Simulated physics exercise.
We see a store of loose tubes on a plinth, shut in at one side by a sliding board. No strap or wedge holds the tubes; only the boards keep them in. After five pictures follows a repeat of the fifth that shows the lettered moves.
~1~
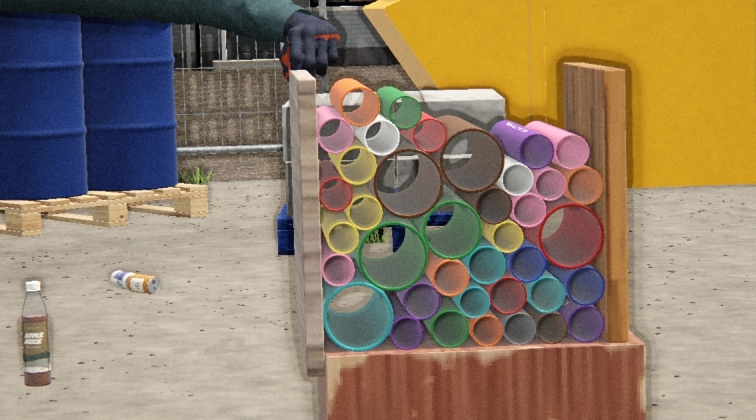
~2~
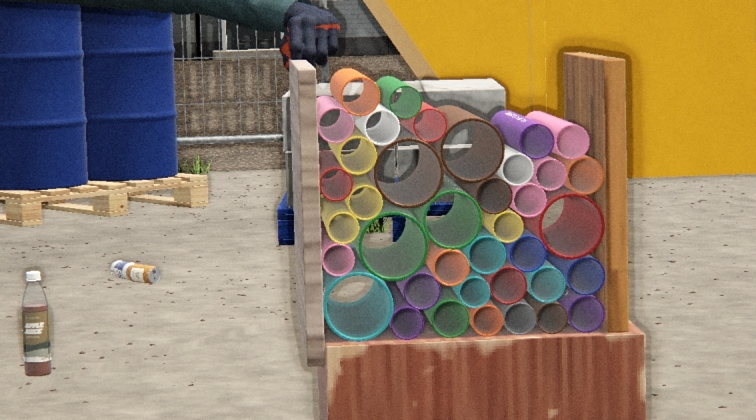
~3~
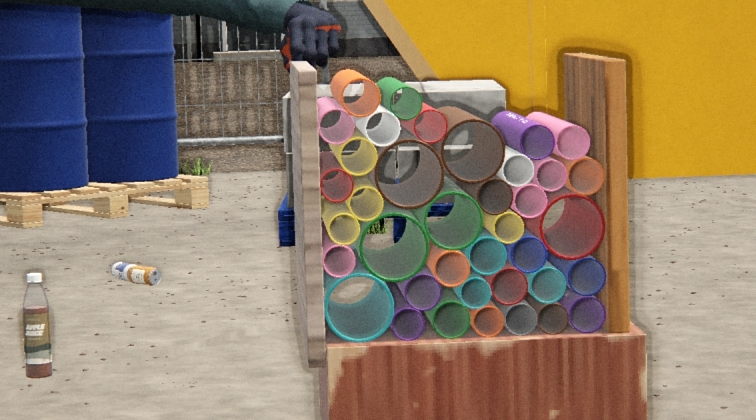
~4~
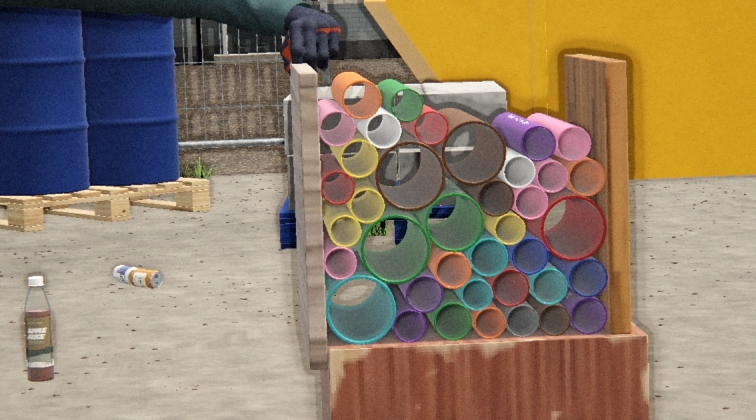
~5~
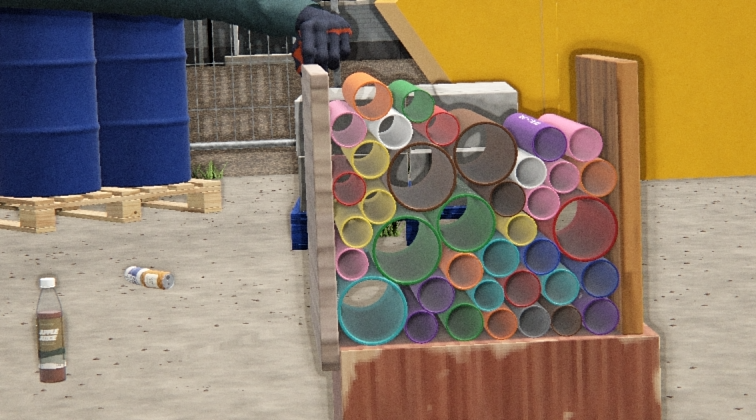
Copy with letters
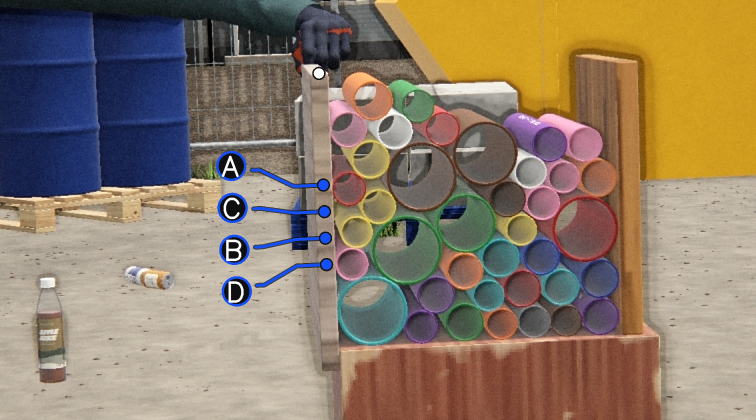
A stack of colourful loose tubes sat on a rusty-looking plinth between two upright boards, and a gloved hand stayed at the top of the left board while nothing but the view shifted slightly.
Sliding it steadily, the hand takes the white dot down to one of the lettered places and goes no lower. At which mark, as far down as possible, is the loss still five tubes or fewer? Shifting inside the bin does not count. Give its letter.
Lower it to C and no more.
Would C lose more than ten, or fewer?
At C, fewer than ten.
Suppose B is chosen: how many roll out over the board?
The count is six.
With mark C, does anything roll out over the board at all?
Yes.
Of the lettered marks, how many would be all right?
Two of them.
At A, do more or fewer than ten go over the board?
Fewer than ten.
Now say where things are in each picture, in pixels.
The first picture shows a brown tube (408, 183); a brown tube (494, 206); a white tube (382, 137).
The second picture shows a white tube (382, 127); a green tube (406, 102).
The third picture shows side board (306, 203); a turquoise tube (359, 308).
The fourth picture shows a pink tube (340, 264).
The fifth picture shows a turquoise tube (500, 258); a brown tube (421, 176); a brown tube (507, 199).
On the marked copy, A at (323, 185); B at (325, 238); C at (324, 212); D at (326, 265); the white dot at (319, 74).
With C. Early on, top of the board (331, 135).
Further on, top of the board (333, 206).
At the end, top of the board (334, 211), two out over the board.
As for the rest, A two out over the board; B six out over the board; D more than five out over the board.
